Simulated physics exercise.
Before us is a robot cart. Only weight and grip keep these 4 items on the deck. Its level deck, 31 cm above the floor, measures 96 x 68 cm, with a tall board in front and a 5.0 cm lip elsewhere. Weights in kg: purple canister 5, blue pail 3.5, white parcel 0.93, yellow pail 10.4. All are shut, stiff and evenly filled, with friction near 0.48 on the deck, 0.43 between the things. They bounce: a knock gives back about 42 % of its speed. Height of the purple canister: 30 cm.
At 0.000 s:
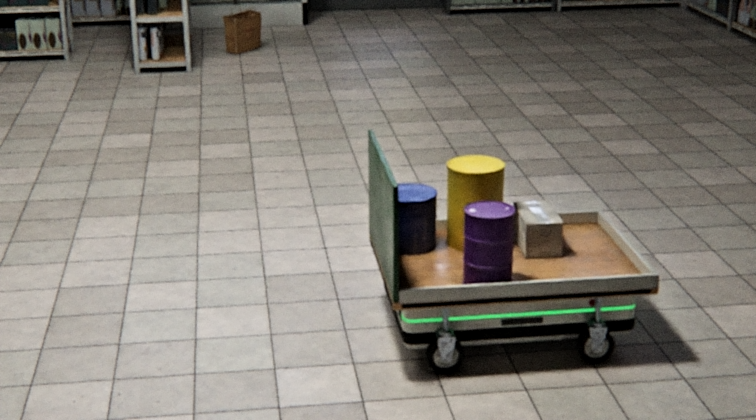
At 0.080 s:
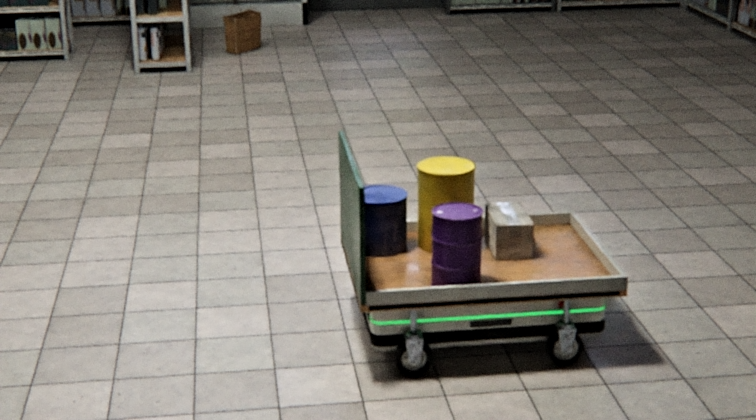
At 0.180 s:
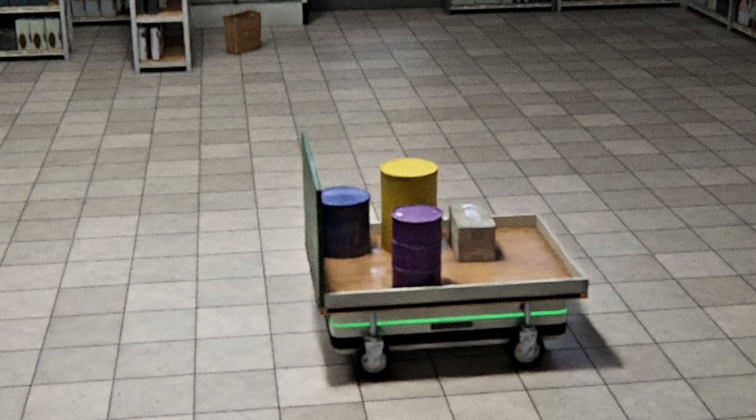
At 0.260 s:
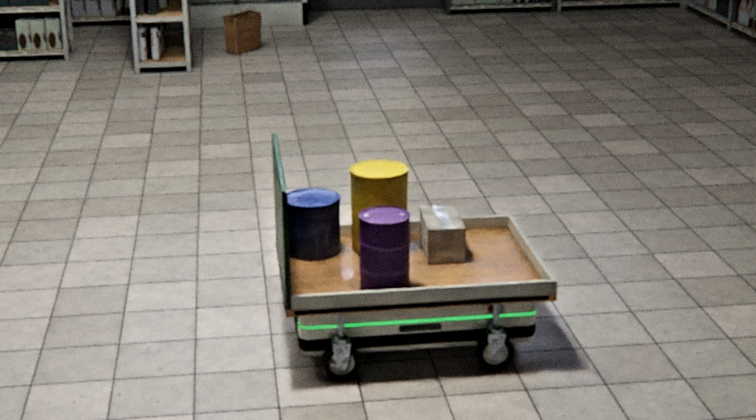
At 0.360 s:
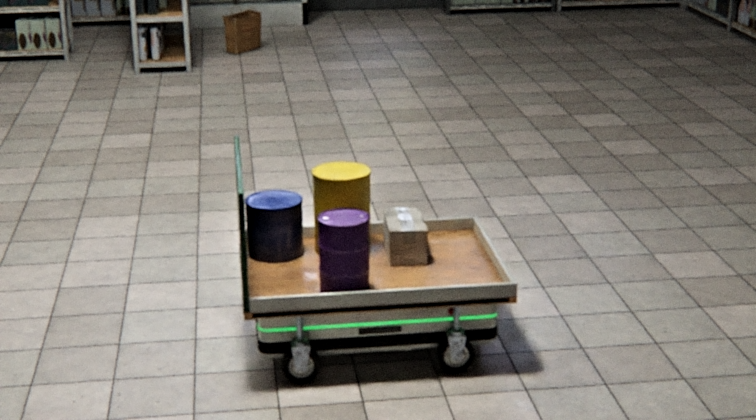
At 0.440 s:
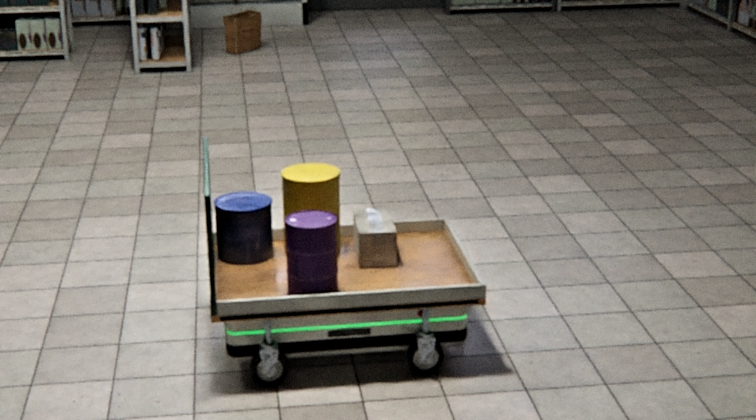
To begin with, a wheeled cart stands right of centre on a tiled floor, carrying blue, yellow and purple containers and a pale parcel behind its tall green board. It then rolls steadily left, board first, and the load rides along with no clear shifting, ending left of centre.
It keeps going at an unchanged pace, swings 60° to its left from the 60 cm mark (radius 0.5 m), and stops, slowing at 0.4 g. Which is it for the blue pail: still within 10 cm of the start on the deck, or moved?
The blue pail holds its spot.
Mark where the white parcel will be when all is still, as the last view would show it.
At about (153, 335).
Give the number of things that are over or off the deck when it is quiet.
0 of them.
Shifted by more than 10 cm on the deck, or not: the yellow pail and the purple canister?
The yellow pail holds its spot; the purple canister gets shifted.
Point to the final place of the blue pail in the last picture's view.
Near (60, 396).
After 0.64 s, cart has run 96 cm, turned 24°; blue pail leaning 11° near (159, 254); yellow pail leaning 7°; purple canister slid 11 cm.
After 0.84 s, cart has run 126 cm, turned 55°; blue pail slid 3 cm near (120, 324); yellow pail leaning 23°; purple canister leaning 5°.
After 1.14 s, cart has run 164 cm, turned 60°; blue pail slid 3 cm near (74, 385); purple canister leaning 15°; yellow pail leaning 21°.
After 1.94 s, cart has run 171 cm, turned 60°, stopped; blue pail slid 3 cm near (60, 396); purple canister leaning 18°; yellow pail leaning 5°.
At rest (3.4 s), not toppled but over 10 cm from the start, purple canister; the other 3 in place, give or take 10 cm. Seen from the same camera at the end, blue pail near (60, 396).
